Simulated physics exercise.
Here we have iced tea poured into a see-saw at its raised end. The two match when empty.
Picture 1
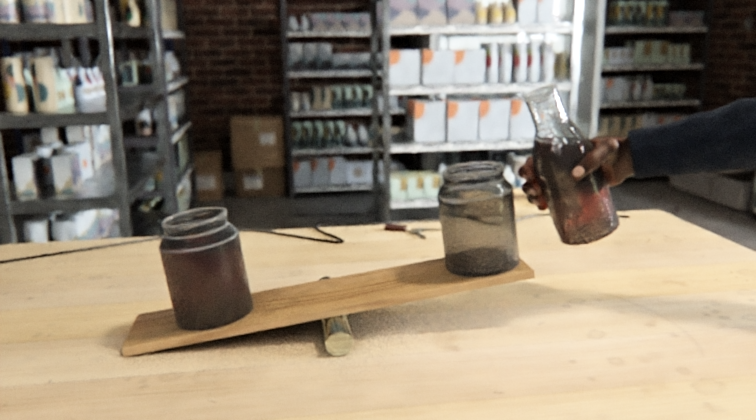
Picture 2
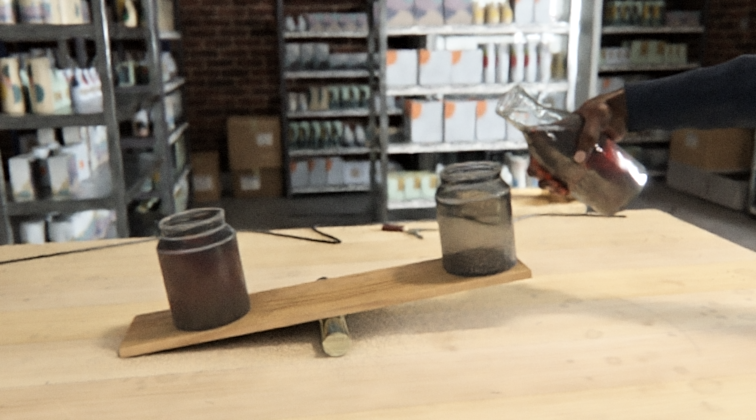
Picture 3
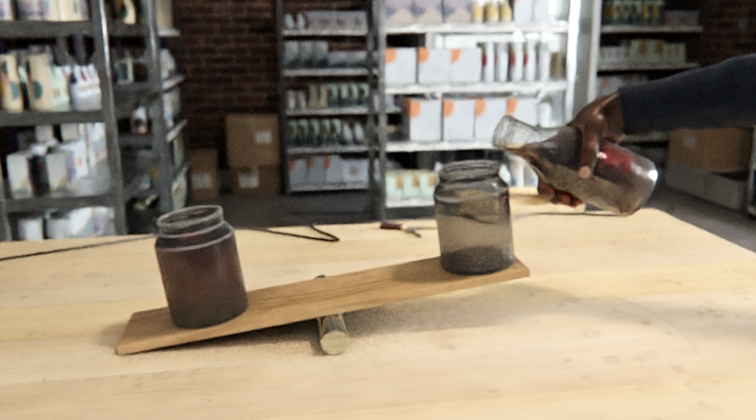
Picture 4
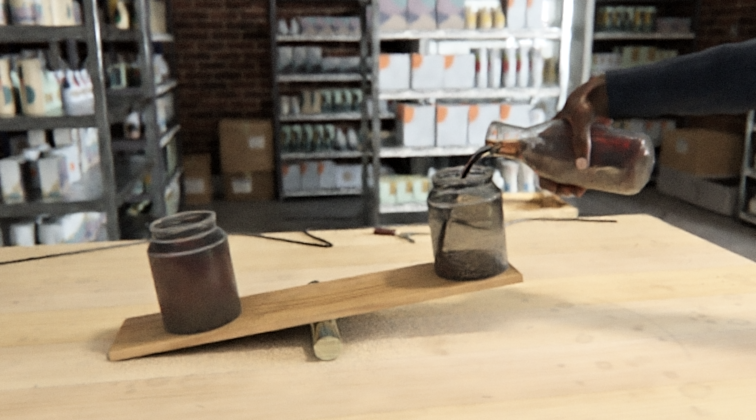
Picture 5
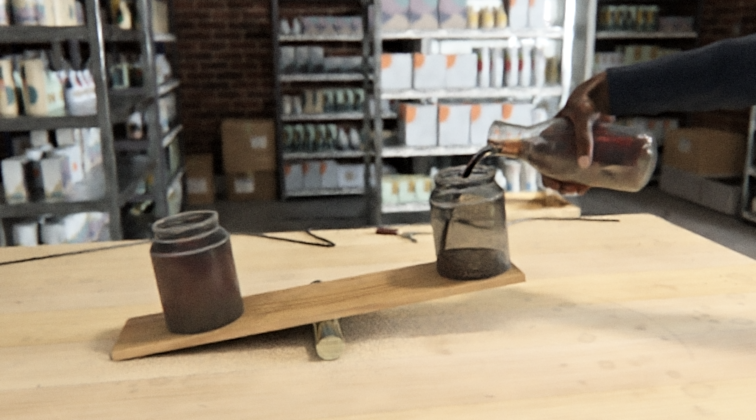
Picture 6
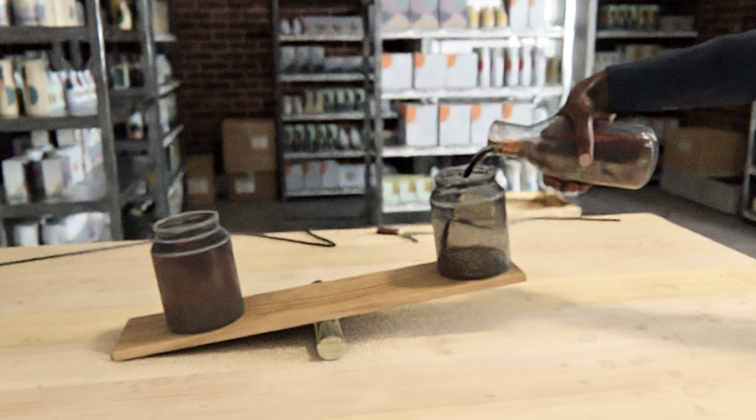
A hand holding a glass bottle of dark liquid tilts it over the raised right jar on a wooden see-saw. A dark stream then runs from the bottle into that jar, which stays nearly empty, while the plank and the fuller left jar remain tilted down to the left.
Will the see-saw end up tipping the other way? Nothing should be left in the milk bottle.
Yes.
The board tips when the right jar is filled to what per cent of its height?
Roughly 45 %.
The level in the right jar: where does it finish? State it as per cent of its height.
70 %.
A moment on, the right jar is about a third full; the board leans as before.
Further on, the right jar is about two thirds full; the board has swung over, and that end is down.
When it is over, the right jar is about three quarters full; the board has swung over, and that end is down.
